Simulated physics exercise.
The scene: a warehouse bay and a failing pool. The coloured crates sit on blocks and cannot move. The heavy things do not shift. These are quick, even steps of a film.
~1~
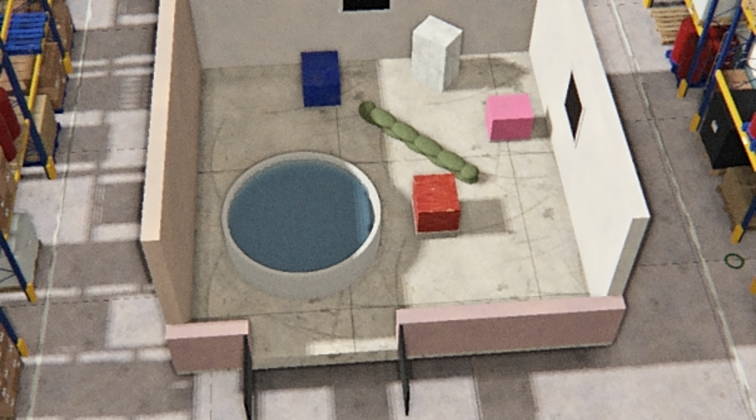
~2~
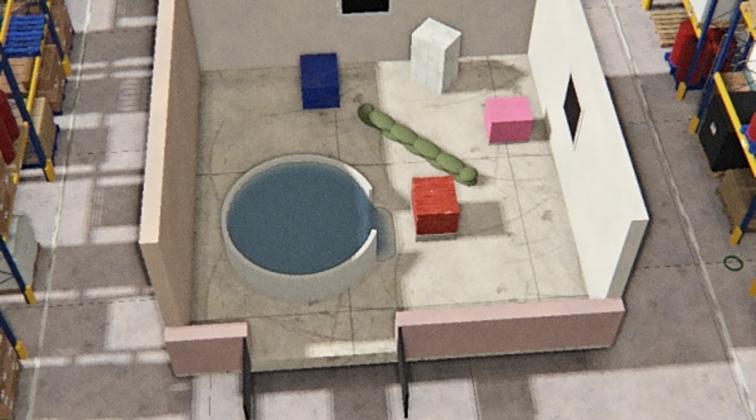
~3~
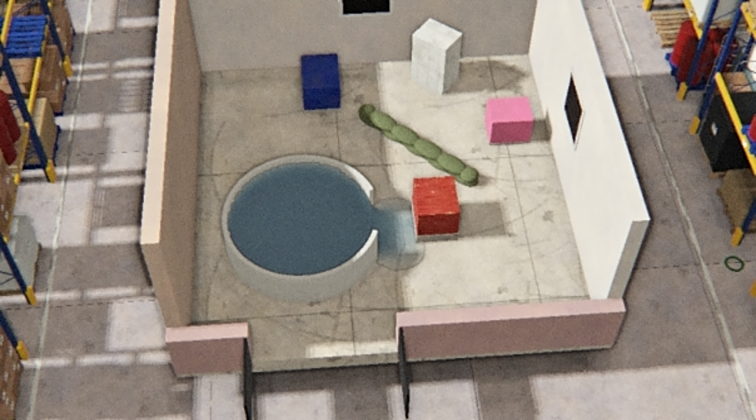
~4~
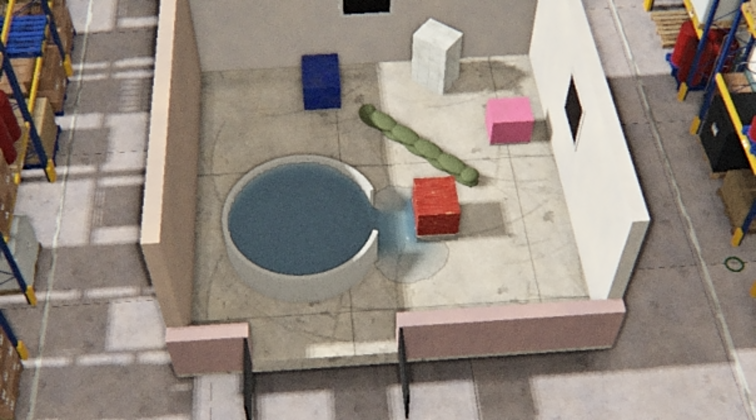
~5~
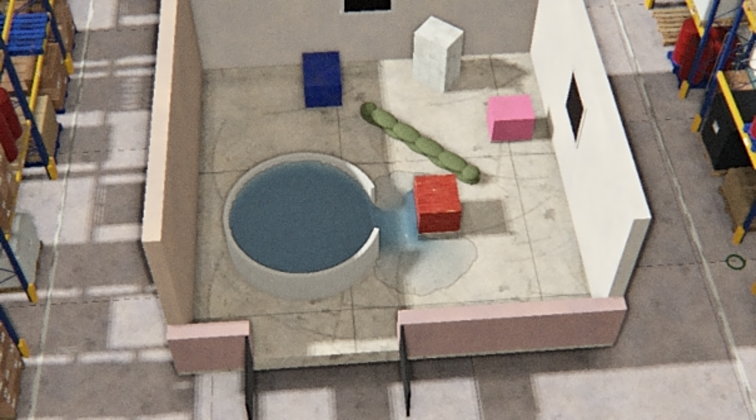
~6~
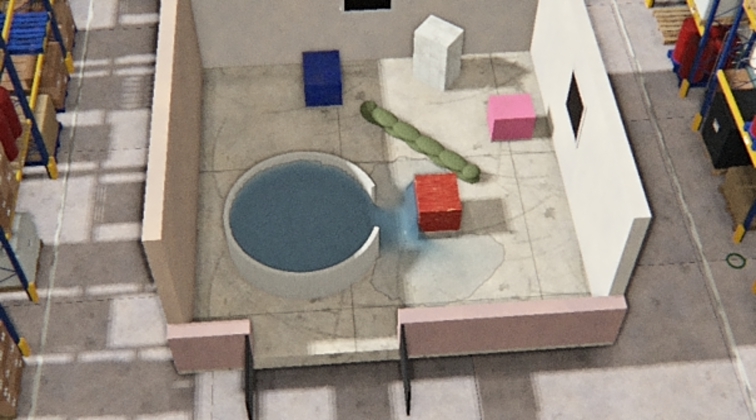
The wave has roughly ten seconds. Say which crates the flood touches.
One by one: The red crate is wetted; the pink crate is wetted; the blue crate is wetted.
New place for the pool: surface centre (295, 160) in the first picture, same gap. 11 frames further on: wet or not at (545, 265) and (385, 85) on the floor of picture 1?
As listed: Covered, dry.
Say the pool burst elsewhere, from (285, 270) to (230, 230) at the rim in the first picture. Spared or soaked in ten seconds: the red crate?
The red one escapes it.
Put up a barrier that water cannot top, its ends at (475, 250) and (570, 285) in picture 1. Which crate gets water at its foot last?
That is the pink-painted one.
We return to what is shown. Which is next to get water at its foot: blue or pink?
First comes the crate marked blue.
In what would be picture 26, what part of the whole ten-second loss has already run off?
Some 20 per cent.
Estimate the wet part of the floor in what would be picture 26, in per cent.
Roughly 50 per cent.
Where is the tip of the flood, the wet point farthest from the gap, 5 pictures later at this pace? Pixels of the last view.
Roughly at (579, 284).
A moment on, water covers 25 % of the floor; the red crate water round its plinth, the pink crate not reached, the blue crate not reached.
Next, water covers 35 % of the floor; the red crate water round its plinth, the pink crate not reached, the blue crate water round its plinth.
Then, water covers 50 % of the floor; the red crate water round its plinth, the pink crate not reached, the blue crate water round its plinth.
Later, water covers 85 % of the floor; the red crate water round its plinth, the pink crate water round its plinth, the blue crate water round its plinth.
In the end, water covers 95 % of the floor; the red crate was topped, the pink crate was topped, the blue crate was topped.
